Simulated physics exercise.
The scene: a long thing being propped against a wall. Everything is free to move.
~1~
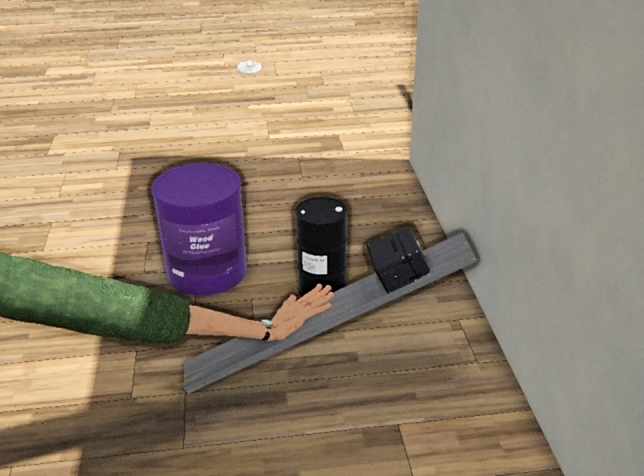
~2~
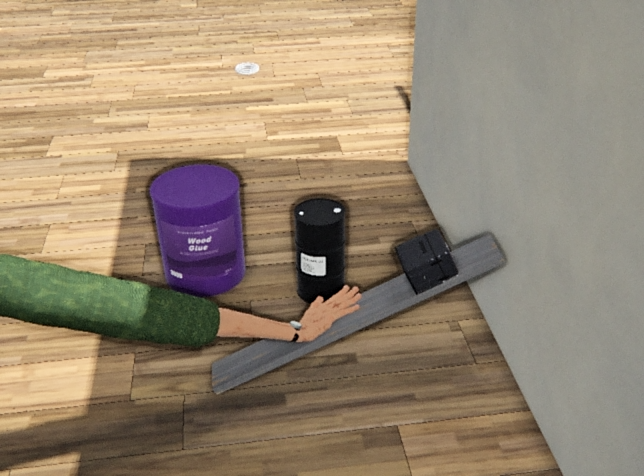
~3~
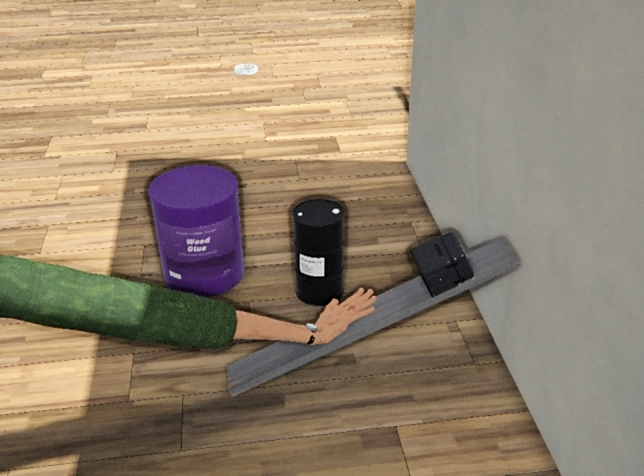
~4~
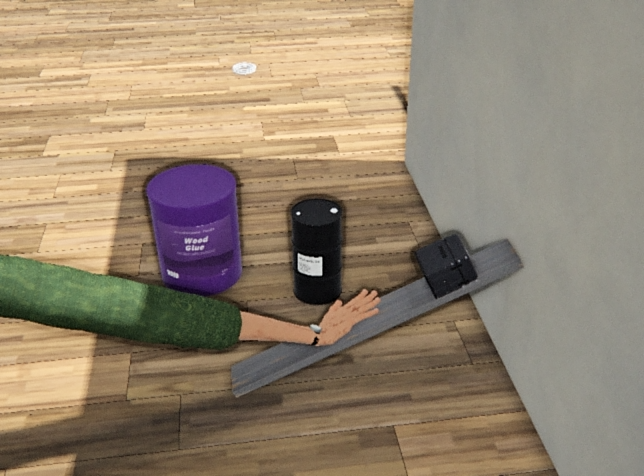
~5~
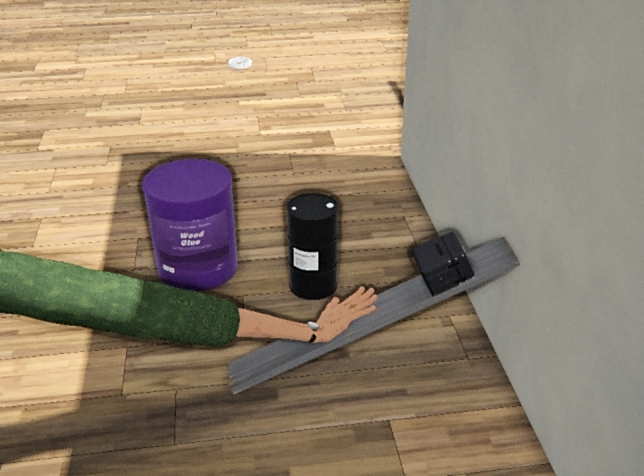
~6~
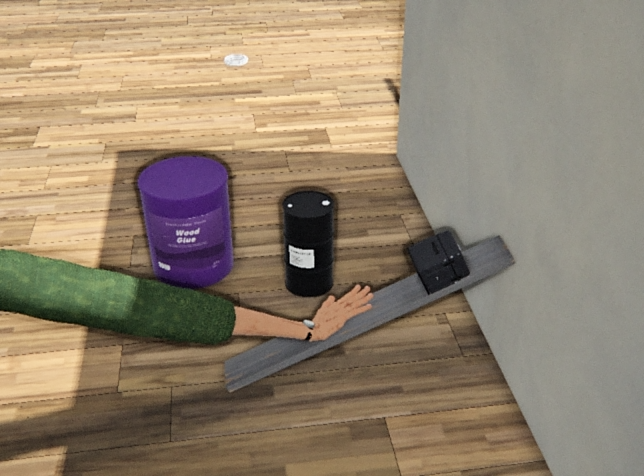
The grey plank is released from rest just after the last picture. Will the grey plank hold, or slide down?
The plank slips out.
Then, 0.42 s on from there, grey plank 24° lower than it was left near (348, 362).
Then, 0.84 s on from there, grey plank 25° lower than it was left near (348, 364).
In the end, moved from the start, grey plank; the other 2 unmoved. At the end, from the last picture's camera, grey plank near (348, 364). The plank gives way.
